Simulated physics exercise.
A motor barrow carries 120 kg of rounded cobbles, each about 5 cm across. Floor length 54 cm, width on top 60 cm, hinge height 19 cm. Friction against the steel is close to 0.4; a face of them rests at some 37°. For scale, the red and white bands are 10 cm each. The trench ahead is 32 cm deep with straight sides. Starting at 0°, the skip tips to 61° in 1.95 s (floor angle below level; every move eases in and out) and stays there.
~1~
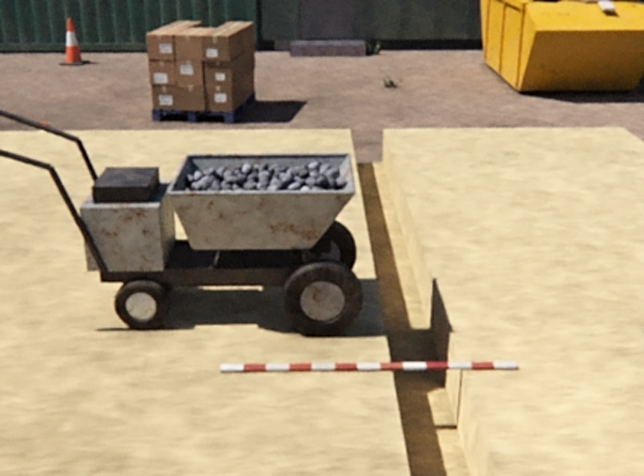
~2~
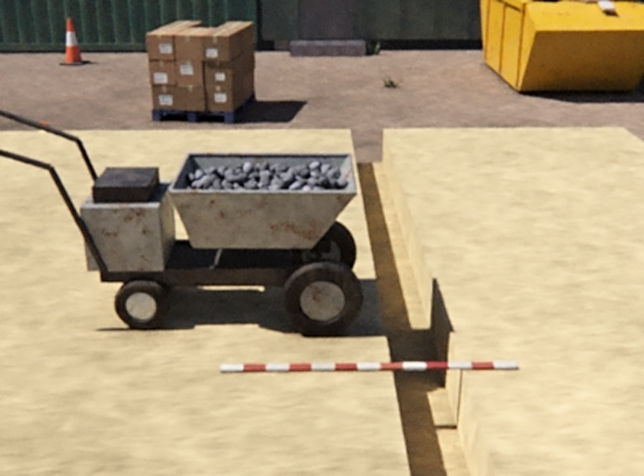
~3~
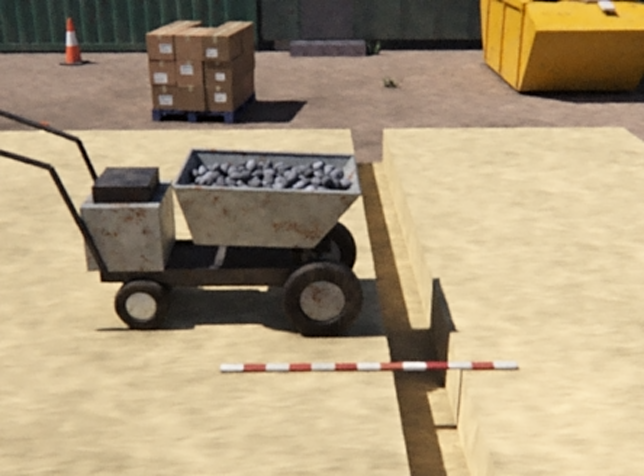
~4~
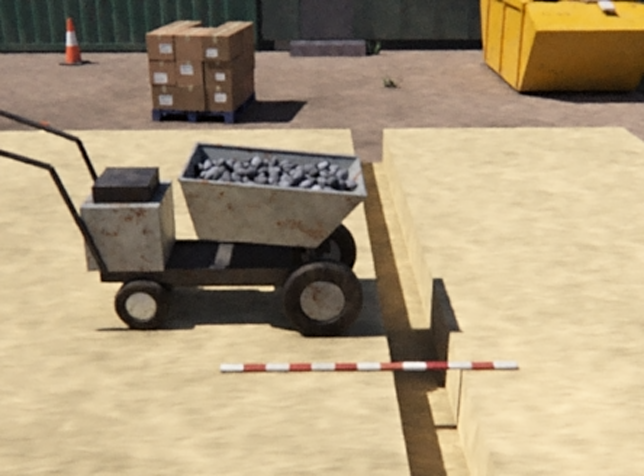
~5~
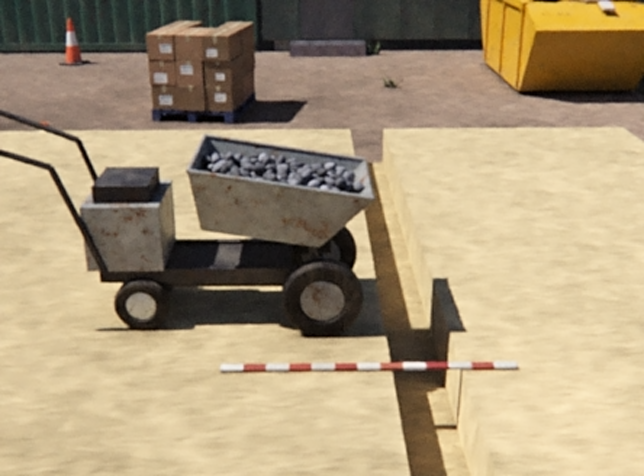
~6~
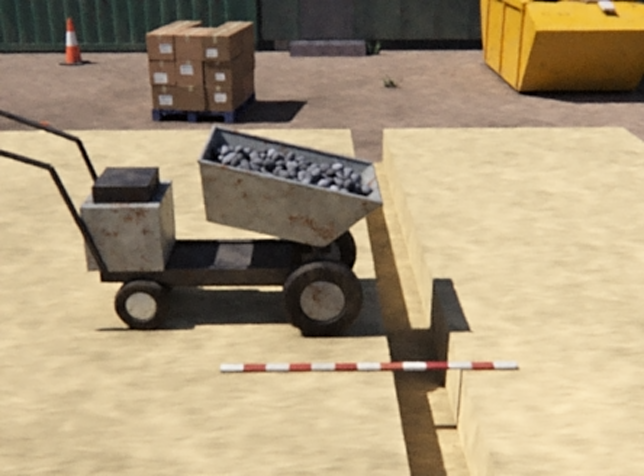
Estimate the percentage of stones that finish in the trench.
Some 27 per cent of it.
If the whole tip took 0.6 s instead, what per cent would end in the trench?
In that case some 15 per cent.
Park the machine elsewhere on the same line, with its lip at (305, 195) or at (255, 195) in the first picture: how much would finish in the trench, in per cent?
Near 70 per cent from the first place, 45 from the second.
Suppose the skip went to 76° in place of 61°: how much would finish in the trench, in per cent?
It would be near 35 per cent.
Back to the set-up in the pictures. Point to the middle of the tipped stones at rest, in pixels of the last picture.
Their middle is at about (461, 304).
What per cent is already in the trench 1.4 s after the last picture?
About 0 per cent by then.
Then, 0.9 s after the last picture the floor is at 51°, 100 % in the skip; the foremost stones are at (426, 234).
Then, 1.4 s after the last picture the floor is at 61°, 78 % in the skip, 2 % in the trench, 20 % past the trench; the foremost stones are at (501, 294).
Then, 1.8 s after the last picture the floor is at 61°, 58 % in the skip, 5 % in the trench, 37 % past the trench; the foremost stones are at (562, 303).
Then, 3.8 s after the last picture the floor is at 61°, 30 % in the skip, 27 % in the trench, 43 % past the trench; the foremost stones are at (591, 299).
